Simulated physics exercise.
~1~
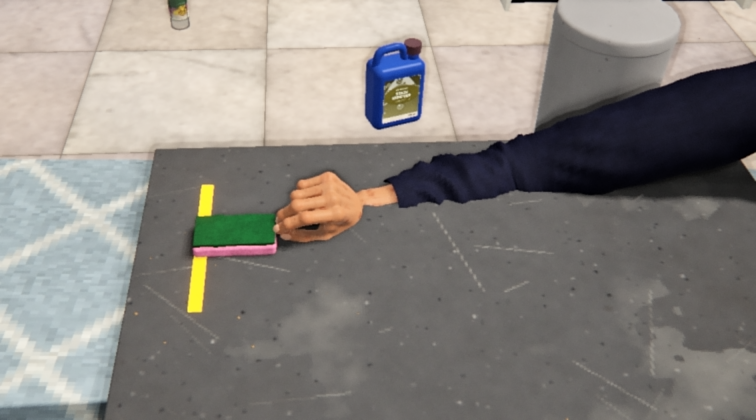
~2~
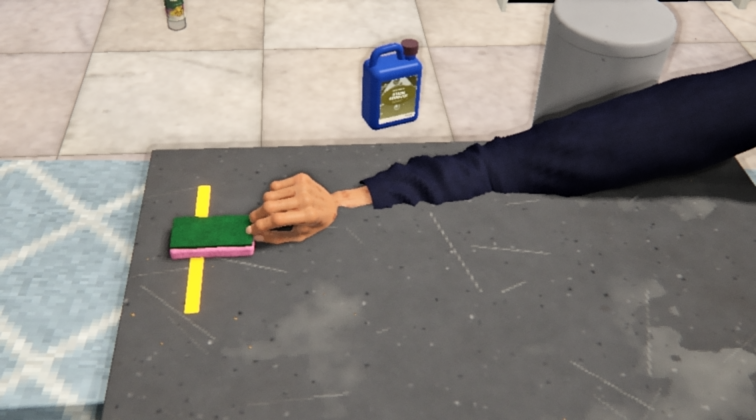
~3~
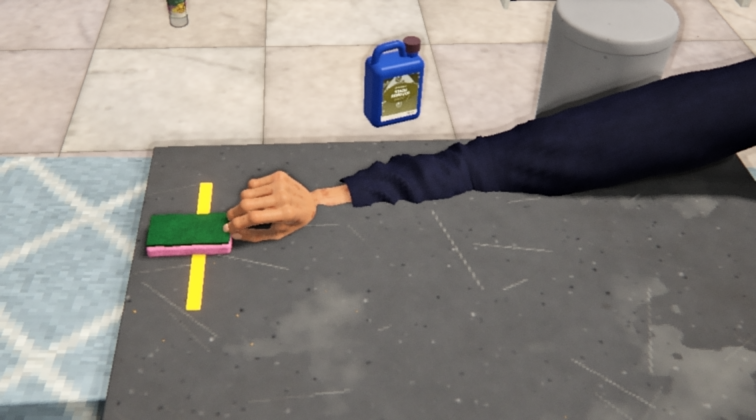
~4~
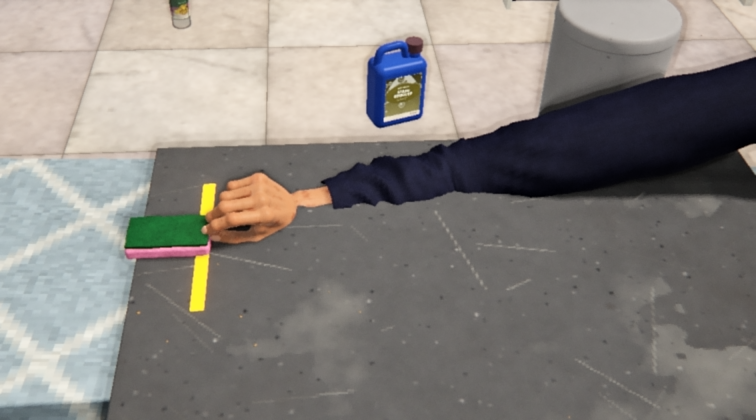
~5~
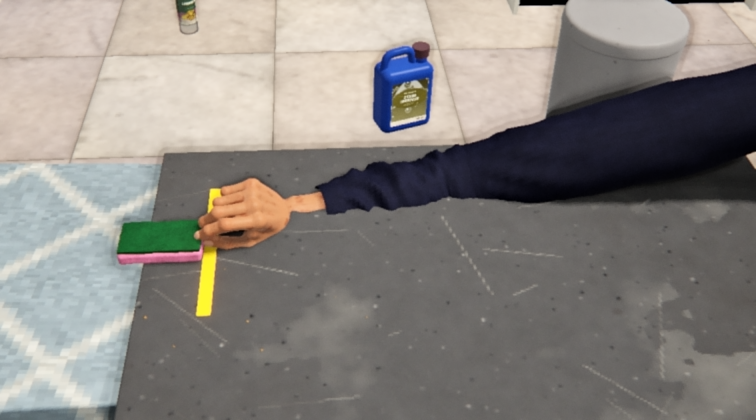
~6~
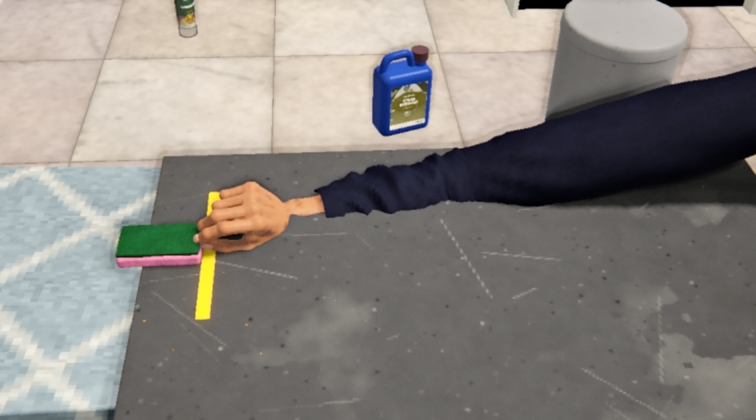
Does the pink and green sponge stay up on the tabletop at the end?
Yes, it is still resting on the tabletop, with part of it sticking out beyond the left edge.
